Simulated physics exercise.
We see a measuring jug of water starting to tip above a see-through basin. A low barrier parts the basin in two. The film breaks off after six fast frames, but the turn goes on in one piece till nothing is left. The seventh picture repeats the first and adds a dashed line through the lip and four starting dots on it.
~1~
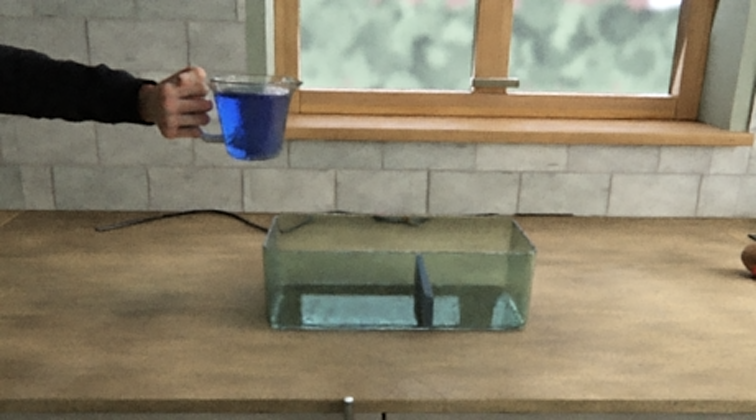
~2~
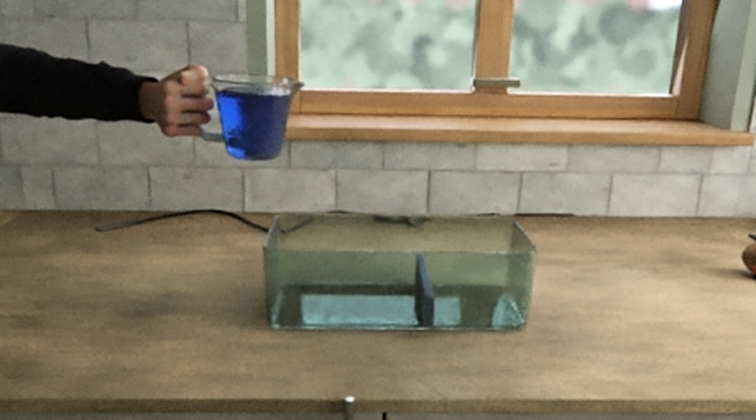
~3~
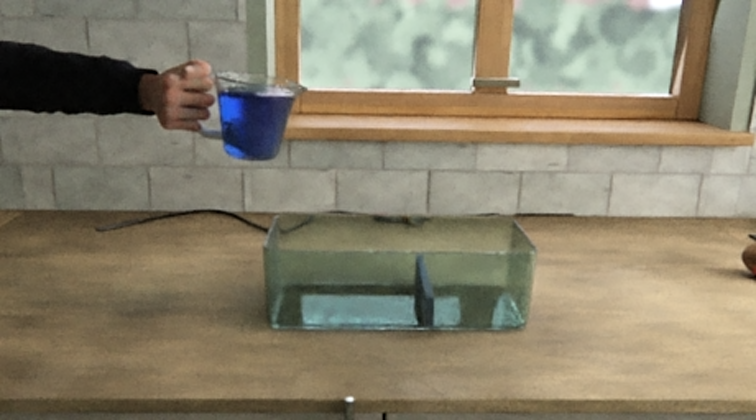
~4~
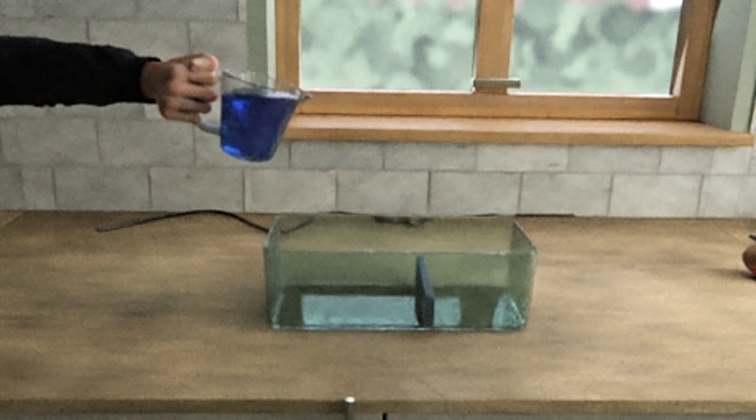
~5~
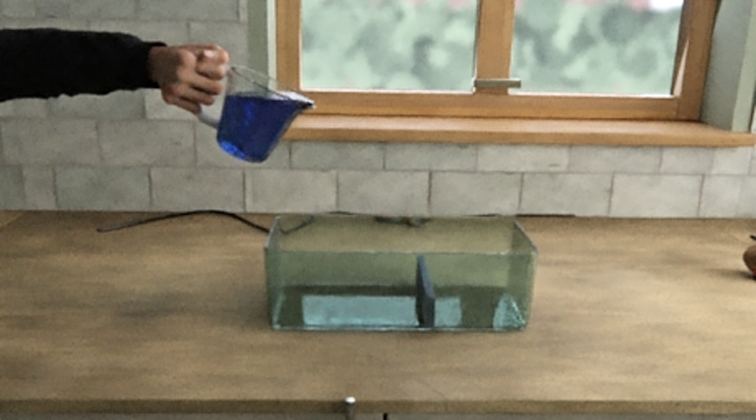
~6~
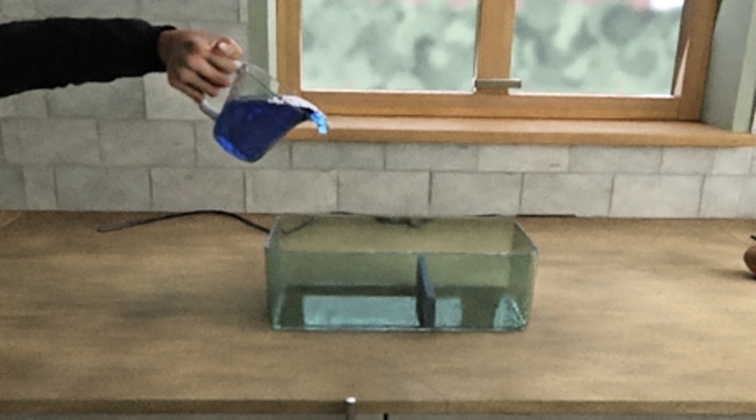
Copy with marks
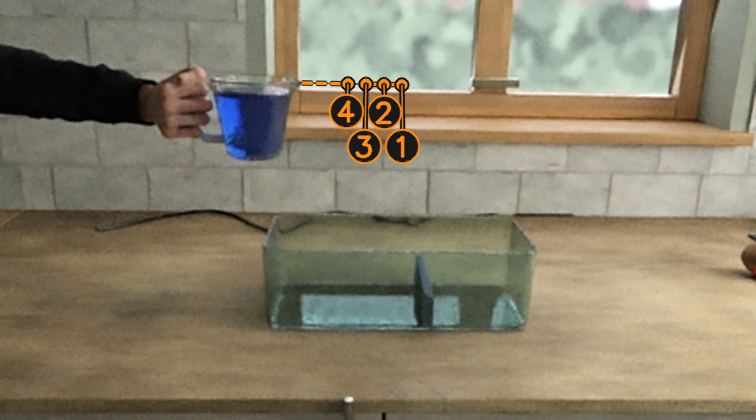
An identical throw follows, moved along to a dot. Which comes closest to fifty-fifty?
Best: 2.
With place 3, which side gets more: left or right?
The left side.
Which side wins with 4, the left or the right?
The left one.
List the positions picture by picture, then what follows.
Upright, lip at (303, 82); basin from (267, 325) to (527, 327); top of the wall at (424, 275); nothing has left yet.
Upright, lip at (304, 84); nothing has left yet.
Tipped about 6°, lip at (307, 88); nothing has left yet.
Tipped about 14°, lip at (311, 96); nothing has left yet.
Tipped about 24°, lip at (315, 107); water is over the lip, down to (315, 107).
Tipped about 36°, lip at (316, 120); water is over the lip, down to (323, 129).
On the marked copy, 1 at (401, 84); 2 at (383, 84); 3 at (366, 84); 4 at (347, 83).
If 1 is chosen, about 24 % ends left of the wall and 75 % right of it.
If 2 is chosen, about 55 % ends left of the wall and 43 % right of it.
If 3 is chosen, about 84 % ends left of the wall and 13 % right of it; 4 % is lost outside.
If 4 is chosen, about 91 % ends left of the wall and 6 % right of it; 3 % is lost outside.
